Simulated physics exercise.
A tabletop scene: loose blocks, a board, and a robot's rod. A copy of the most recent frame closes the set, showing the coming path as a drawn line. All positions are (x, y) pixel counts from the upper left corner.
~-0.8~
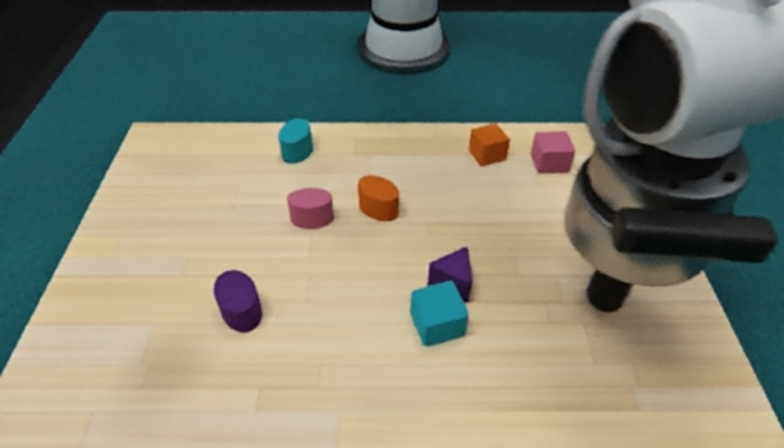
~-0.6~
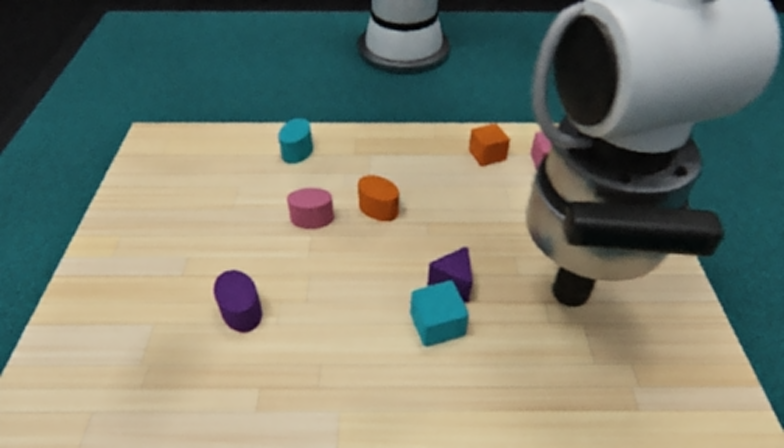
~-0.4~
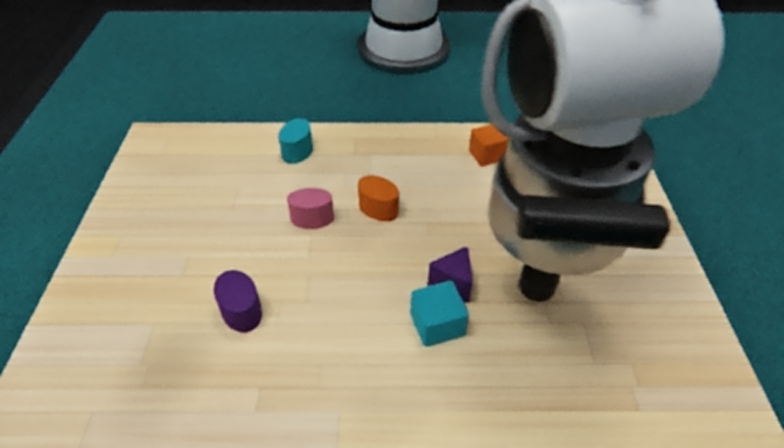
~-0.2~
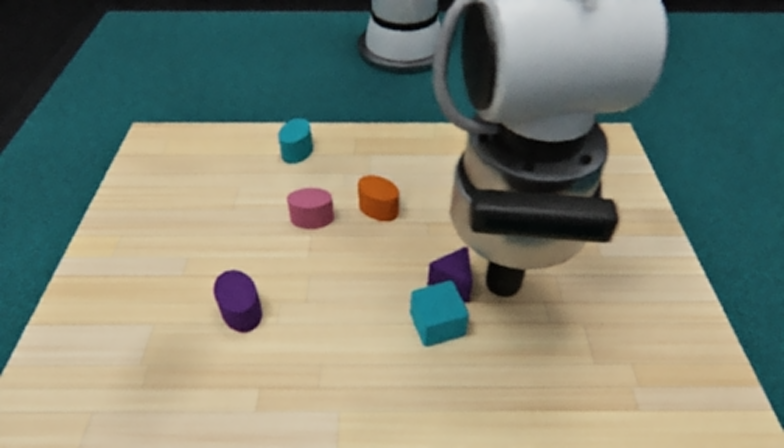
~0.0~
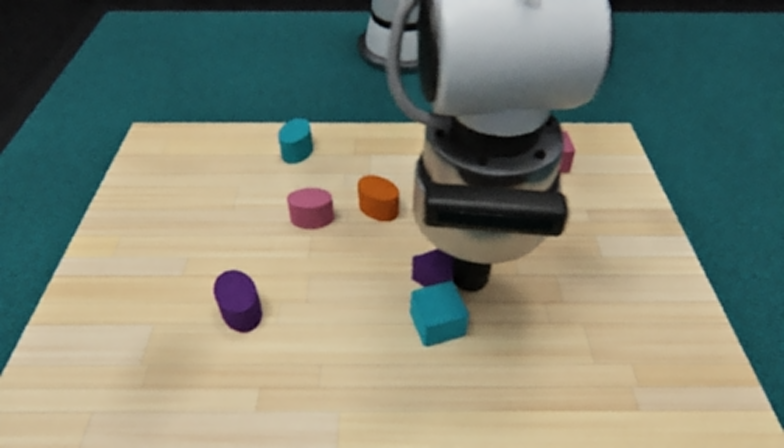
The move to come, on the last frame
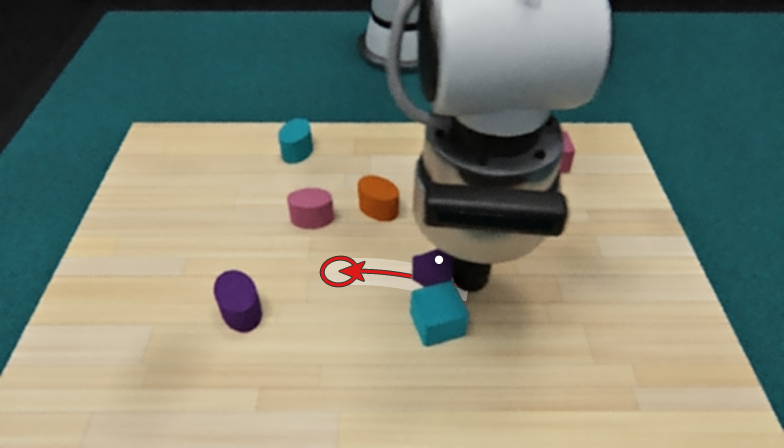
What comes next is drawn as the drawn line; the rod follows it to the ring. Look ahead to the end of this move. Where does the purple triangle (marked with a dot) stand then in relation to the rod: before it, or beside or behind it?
It keeps leading.
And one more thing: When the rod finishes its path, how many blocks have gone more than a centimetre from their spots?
It shifts a single block.
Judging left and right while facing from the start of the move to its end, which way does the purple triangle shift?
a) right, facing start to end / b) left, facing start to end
Option a.
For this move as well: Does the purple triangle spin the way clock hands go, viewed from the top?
Yes
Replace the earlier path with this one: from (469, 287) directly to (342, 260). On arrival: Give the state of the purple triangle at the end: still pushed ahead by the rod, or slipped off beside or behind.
It is still there in front.
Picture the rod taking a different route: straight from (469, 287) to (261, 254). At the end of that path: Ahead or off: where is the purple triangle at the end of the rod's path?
It is still in front.
The line goes from (469, 287) via (425, 279) and (383, 272), ending at (339, 271); the dot is on the purple triangle.
The first path, step by step. One third of the way, rod at (426, 271); purple triangle at (395, 250).
Two thirds of the way, rod at (382, 264); purple triangle at (352, 241), turned 25° clockwise.
At the end, rod at (339, 263); purple triangle at (314, 234), turned 45° clockwise; turquoise square block unmoved.
